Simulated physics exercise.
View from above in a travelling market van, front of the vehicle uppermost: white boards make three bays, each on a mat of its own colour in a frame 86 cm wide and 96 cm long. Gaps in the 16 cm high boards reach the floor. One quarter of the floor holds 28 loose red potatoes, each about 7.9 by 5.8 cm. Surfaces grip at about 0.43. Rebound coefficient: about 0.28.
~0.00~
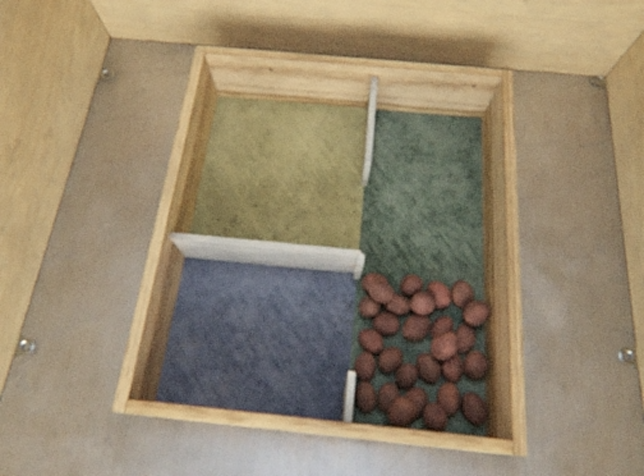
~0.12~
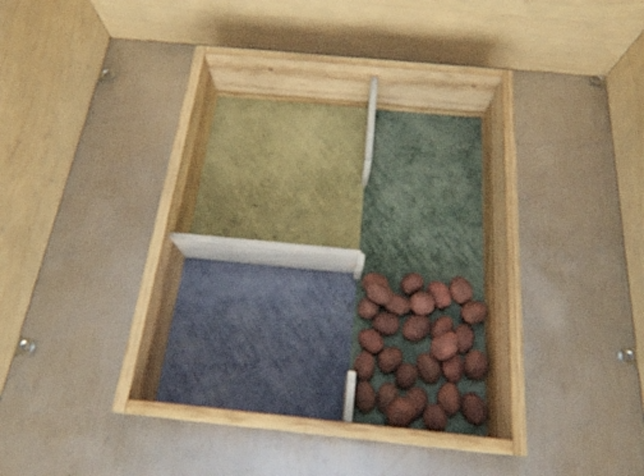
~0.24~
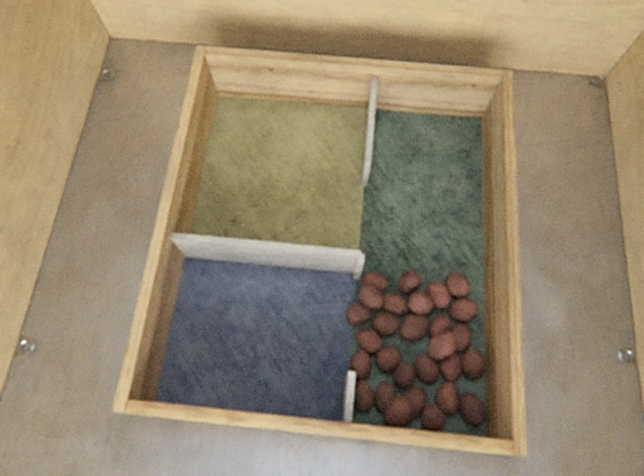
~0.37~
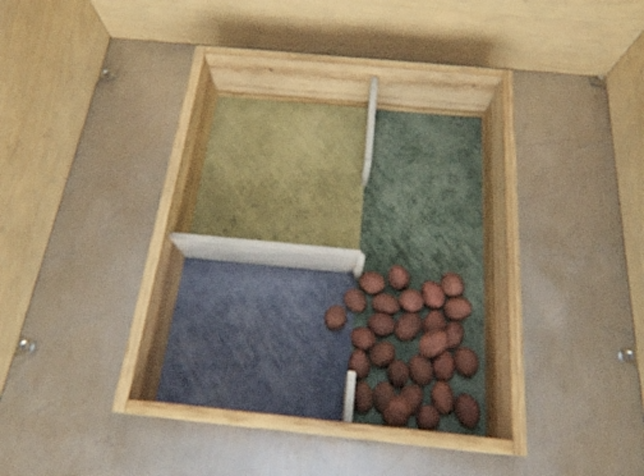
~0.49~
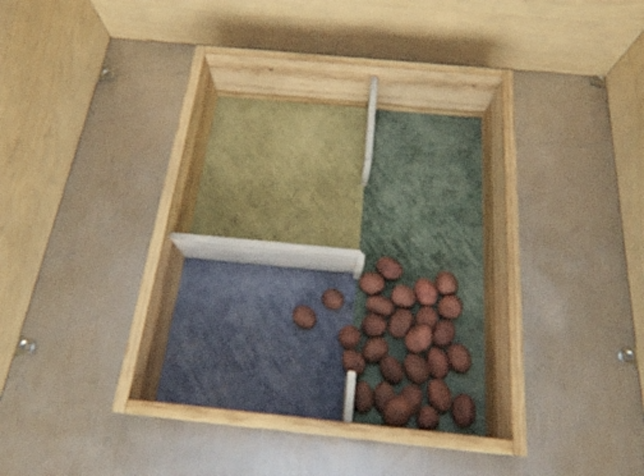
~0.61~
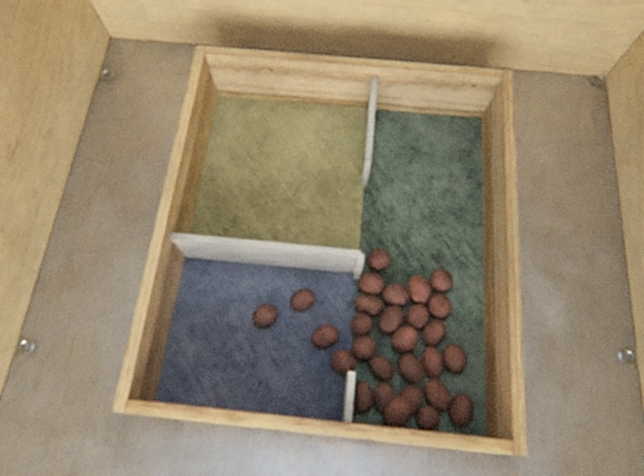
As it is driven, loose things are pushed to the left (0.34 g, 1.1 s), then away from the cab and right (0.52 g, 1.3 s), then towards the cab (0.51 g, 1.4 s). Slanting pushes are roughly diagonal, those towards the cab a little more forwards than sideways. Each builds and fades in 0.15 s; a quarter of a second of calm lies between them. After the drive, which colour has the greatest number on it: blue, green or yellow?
The largest share ends in the green bay.
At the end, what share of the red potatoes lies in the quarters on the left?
About 30 per cent.
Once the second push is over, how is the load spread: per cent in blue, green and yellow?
Blue 30, green 70, yellow 0 per cent.
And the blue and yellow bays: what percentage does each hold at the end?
Blue 30, yellow 0 per cent.
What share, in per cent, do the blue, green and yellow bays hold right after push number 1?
By then: Blue 50, green 50, yellow 0 per cent.
After push 1 (1.34 s), 13 in the blue bay, 14 in the green bay and 1 in the yellow bay.
After push 2 (2.89 s), 9 in the blue bay and 19 in the green bay.
After push 3 (4.54 s), 9 in the blue bay and 19 in the green bay.
When it is over (at 5.20 s), 9 in the blue bay and 19 in the green bay.
